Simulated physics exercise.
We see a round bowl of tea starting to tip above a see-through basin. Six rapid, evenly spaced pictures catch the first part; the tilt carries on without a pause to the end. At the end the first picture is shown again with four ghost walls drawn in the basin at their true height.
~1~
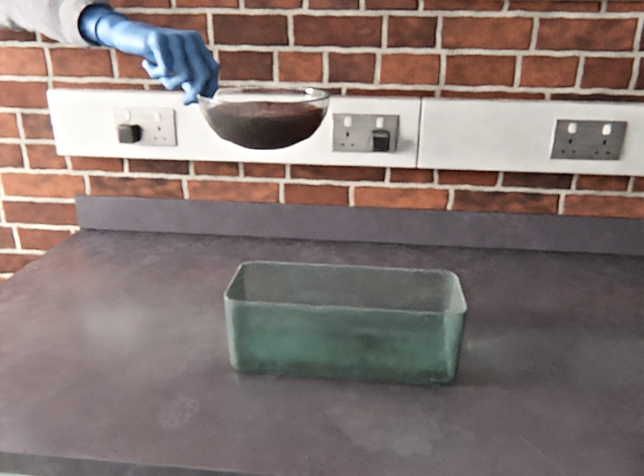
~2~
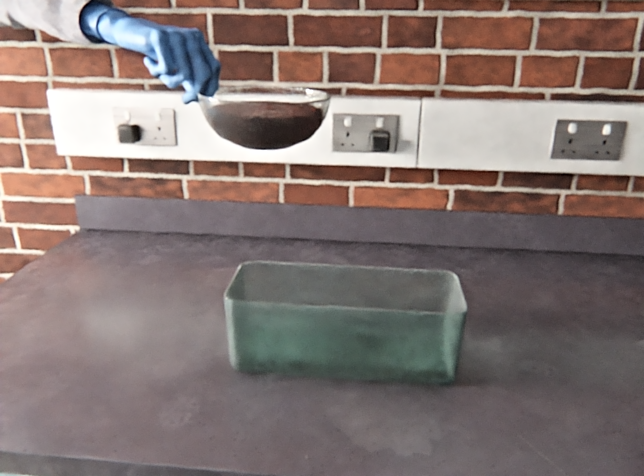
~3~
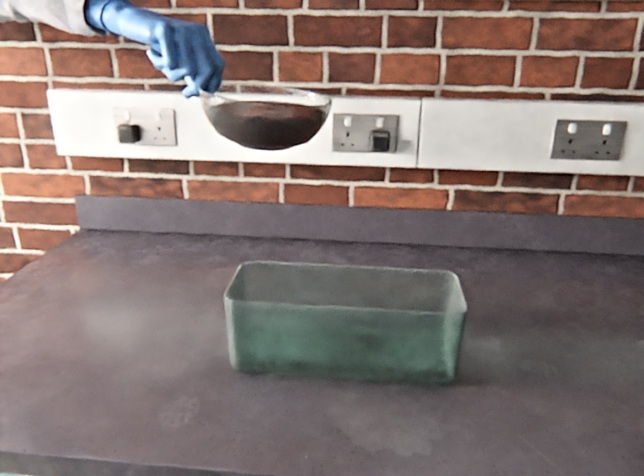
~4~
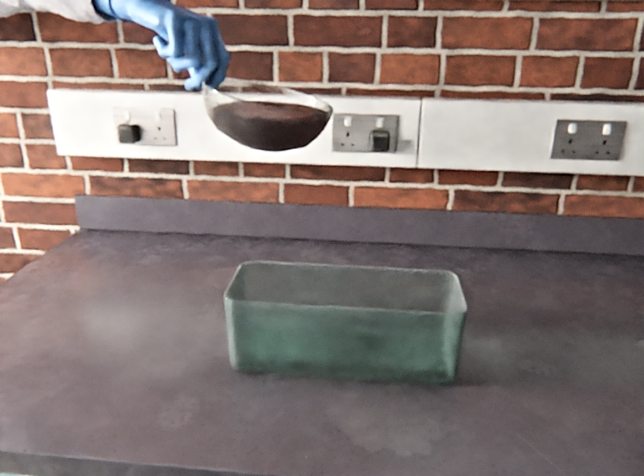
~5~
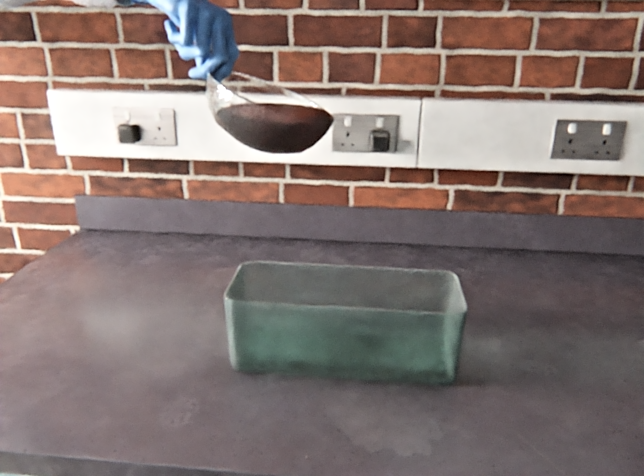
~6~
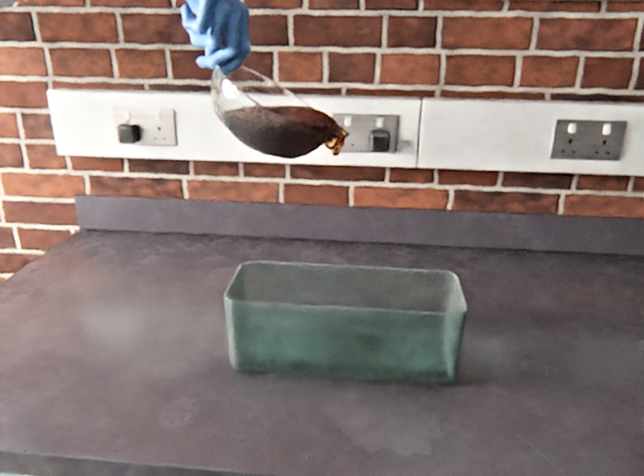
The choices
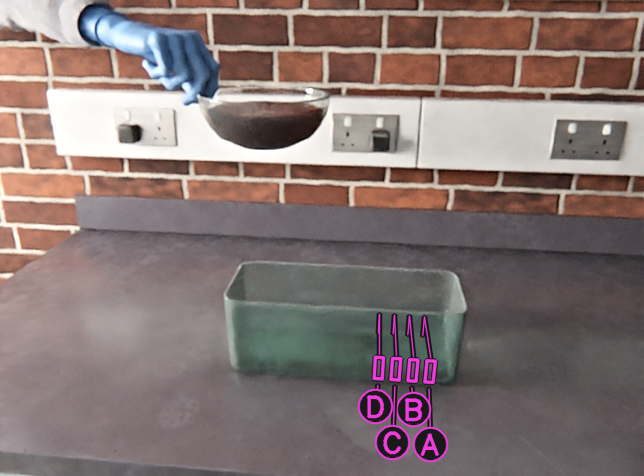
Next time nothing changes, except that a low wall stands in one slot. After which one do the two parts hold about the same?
The best slot is D.
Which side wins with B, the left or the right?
The left side.
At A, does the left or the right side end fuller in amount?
More ends on the left.
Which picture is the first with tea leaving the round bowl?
Picture 5.
On the marked copy, A at (428, 388); B at (411, 387); C at (394, 386); D at (377, 384).
With A, about 83 % ends left of the wall and 15 % right of it; 3 % is lost outside.
With B, about 88 % ends left of the wall and 10 % right of it.
With C, about 79 % ends left of the wall and 19 % right of it.
With D, about 53 % ends left of the wall and 45 % right of it.
